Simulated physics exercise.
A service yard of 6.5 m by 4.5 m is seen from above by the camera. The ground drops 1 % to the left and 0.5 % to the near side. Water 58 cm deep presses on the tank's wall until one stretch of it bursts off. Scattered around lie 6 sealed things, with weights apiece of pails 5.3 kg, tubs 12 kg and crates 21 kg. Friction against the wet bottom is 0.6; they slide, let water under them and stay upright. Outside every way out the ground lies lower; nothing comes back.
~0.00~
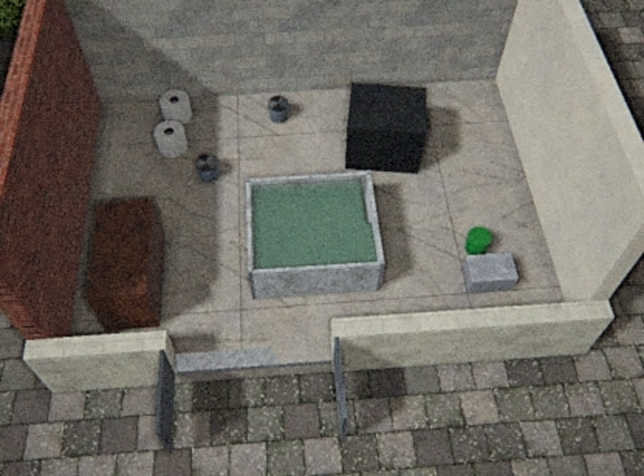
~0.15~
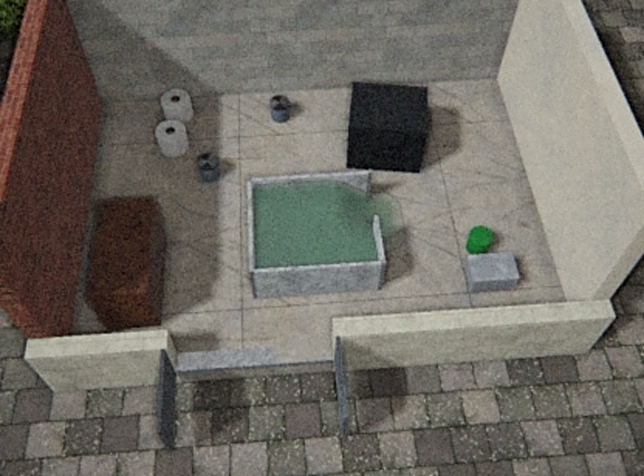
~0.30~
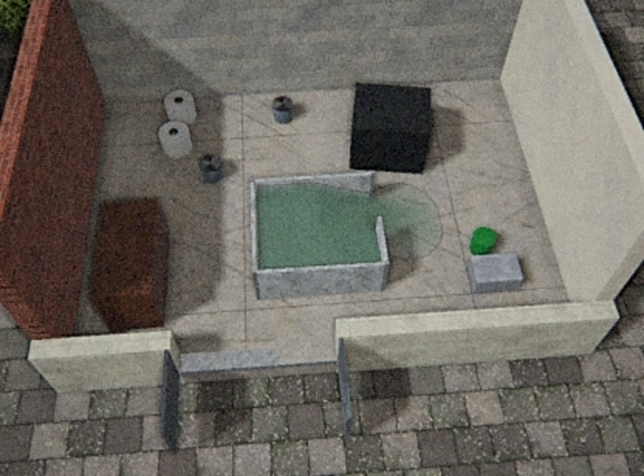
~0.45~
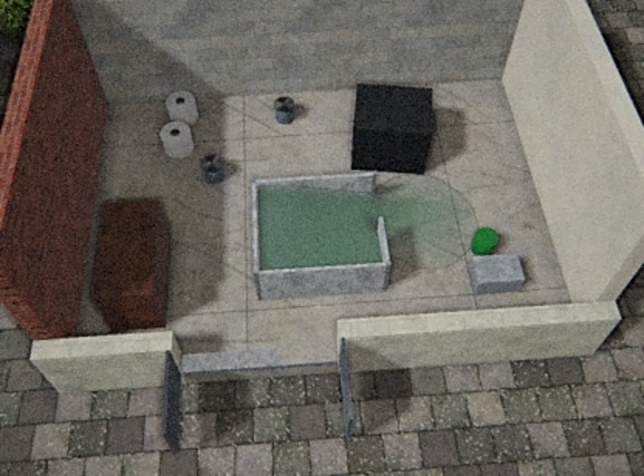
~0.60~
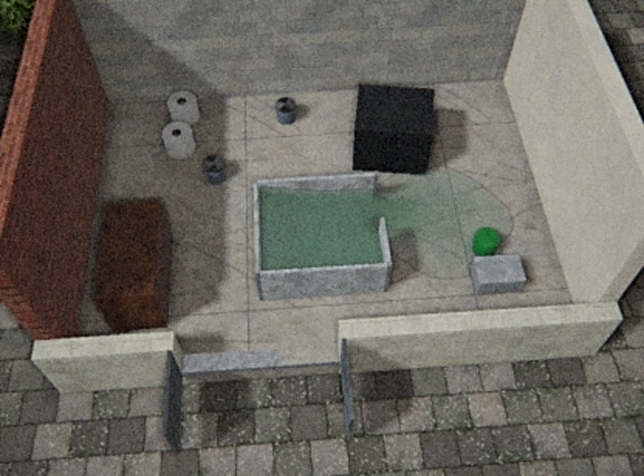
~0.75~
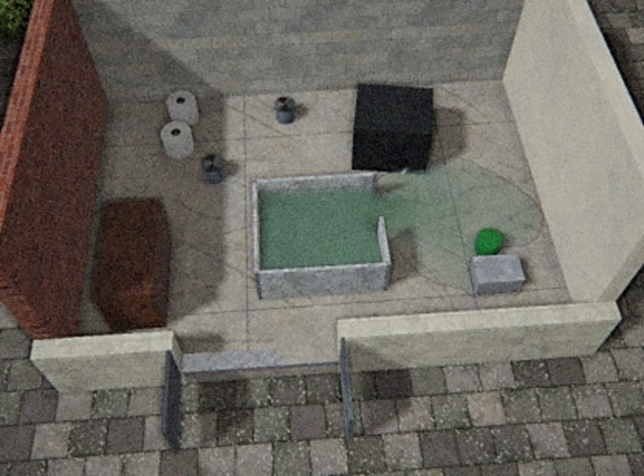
Greenish water spills out through a gap in the right side of a low walled basin and spreads across the paved yard toward the right wall, passing around a small green object that barely shifts beside a grey block.
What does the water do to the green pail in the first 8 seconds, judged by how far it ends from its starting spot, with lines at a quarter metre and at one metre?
It comes to rest far off.
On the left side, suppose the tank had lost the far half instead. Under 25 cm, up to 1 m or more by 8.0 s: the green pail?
Had it gone that way, the green pail would sit tight.
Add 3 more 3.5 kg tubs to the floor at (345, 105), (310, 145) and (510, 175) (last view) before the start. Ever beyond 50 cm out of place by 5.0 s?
Taking them in the order given: Exceeds it, falls short and exceeds it.
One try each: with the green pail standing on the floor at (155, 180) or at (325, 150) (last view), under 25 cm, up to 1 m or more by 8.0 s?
I'd say it does not really move on the first try and it does not really move on the second.
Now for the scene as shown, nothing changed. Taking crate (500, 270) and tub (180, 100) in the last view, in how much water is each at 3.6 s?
Roughly 10 and 0 cm.
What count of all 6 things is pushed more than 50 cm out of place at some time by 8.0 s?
Total: 3.
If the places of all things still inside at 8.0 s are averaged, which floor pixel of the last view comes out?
The centre sits near (232, 196).
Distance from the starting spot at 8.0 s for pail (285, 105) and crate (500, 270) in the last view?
In turn: 80 cm, 250 cm.
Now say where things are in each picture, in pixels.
The green pail at (480, 236), on the bottom; water covers 2.2 m2; 0 of 6 have shifted, in the first frame.
The green pail at (482, 236) rests on the ground; 2.6 m2 under water; 0 of 6 have shifted, in the second frame.
The green pail at (485, 236), on the bottom; water covers 3.2 m2; 0 of 6 have shifted, in the third frame.
The green pail at (487, 237) rests on the ground; water covers 4.0 m2; 0 of 6 have shifted, in the fourth frame.
The green pail at (488, 238) rests on the ground; 4.8 m2 under water; 0 of 6 have shifted, in the fifth frame.
The green pail at (491, 238) rests on the ground, 5 cm from its start; 5.7 m2 under water; 1 of 6 have shifted, in the sixth frame.
After 1.6 s the green pail is near (553, 249), 0.9 m from its start, afloat; 0 of 6 are out; 1 afloat.
After 3.6 s the green pail is near (393, 293), 1.6 m from its start, aground; 0 of 6 are out; 1 afloat.
After 5.6 s the green pail is near (266, 314), 3.1 m from its start, aground; 0 of 6 are out; 0 afloat.
After 8.0 s the green pail is near (264, 314), 3.2 m from its start, aground; 0 of 6 are out; 0 afloat.
